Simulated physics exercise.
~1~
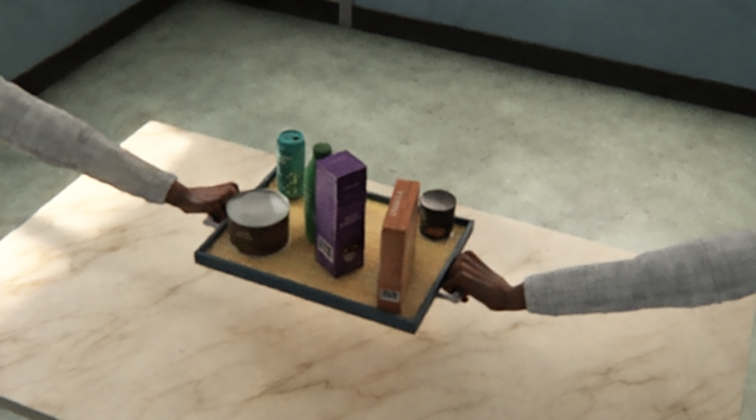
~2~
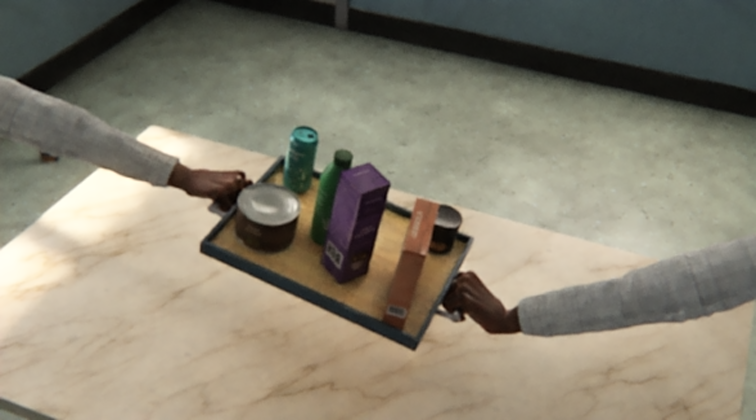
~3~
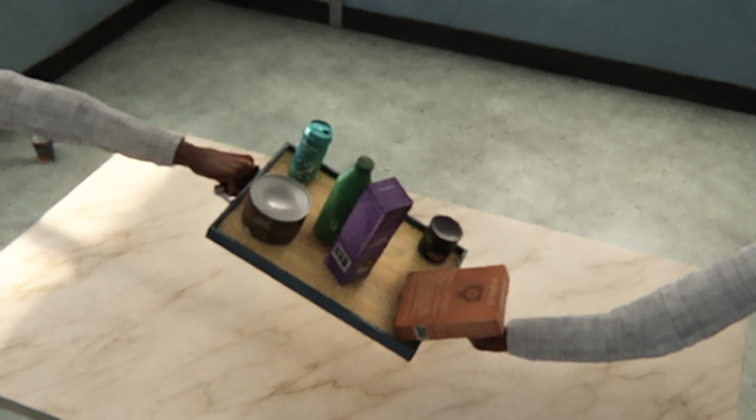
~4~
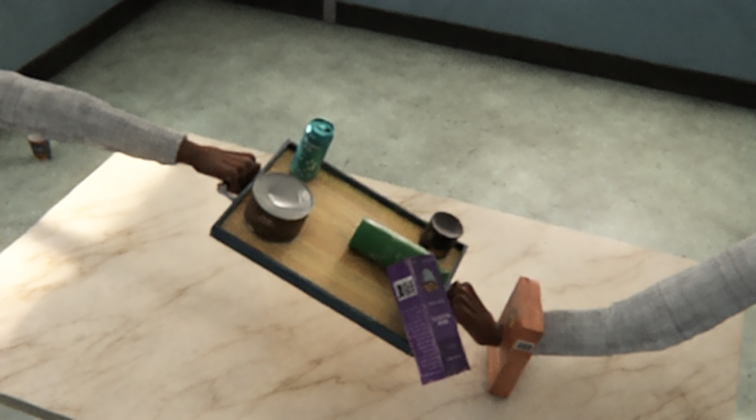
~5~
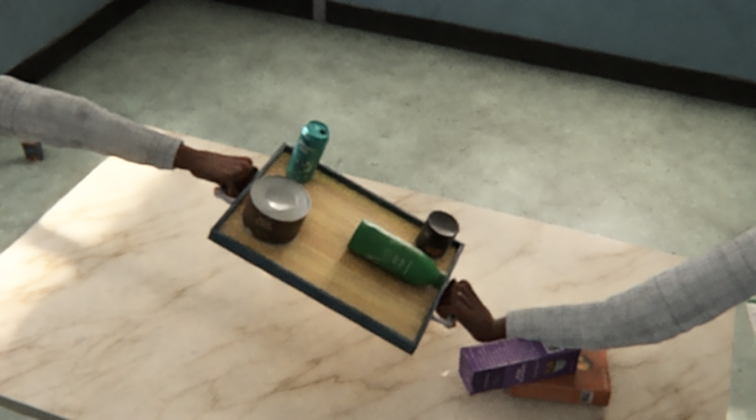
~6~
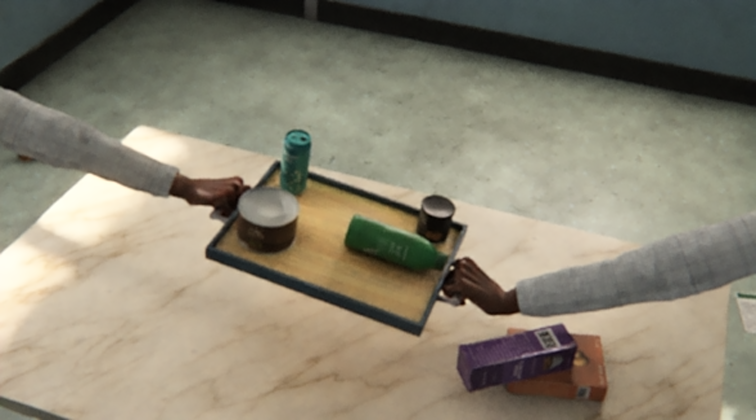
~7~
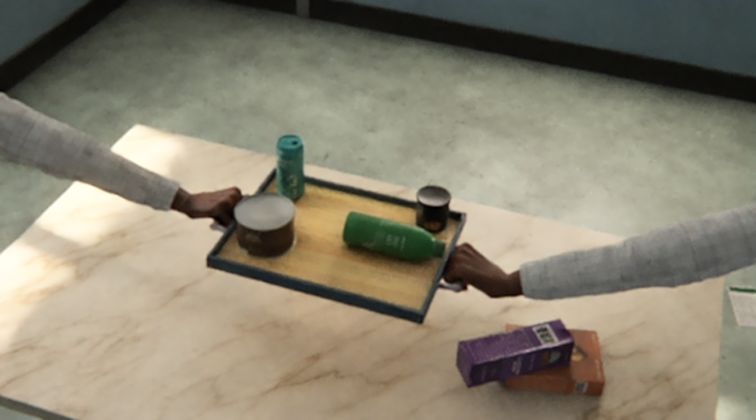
A serving tray held by two hands above a marble table tips down to the right, and the orange packet topples off, followed by the purple carton, while the green bottle falls over. The tray levels with the bottle lying beside the upright tub, tin and turquoise can.
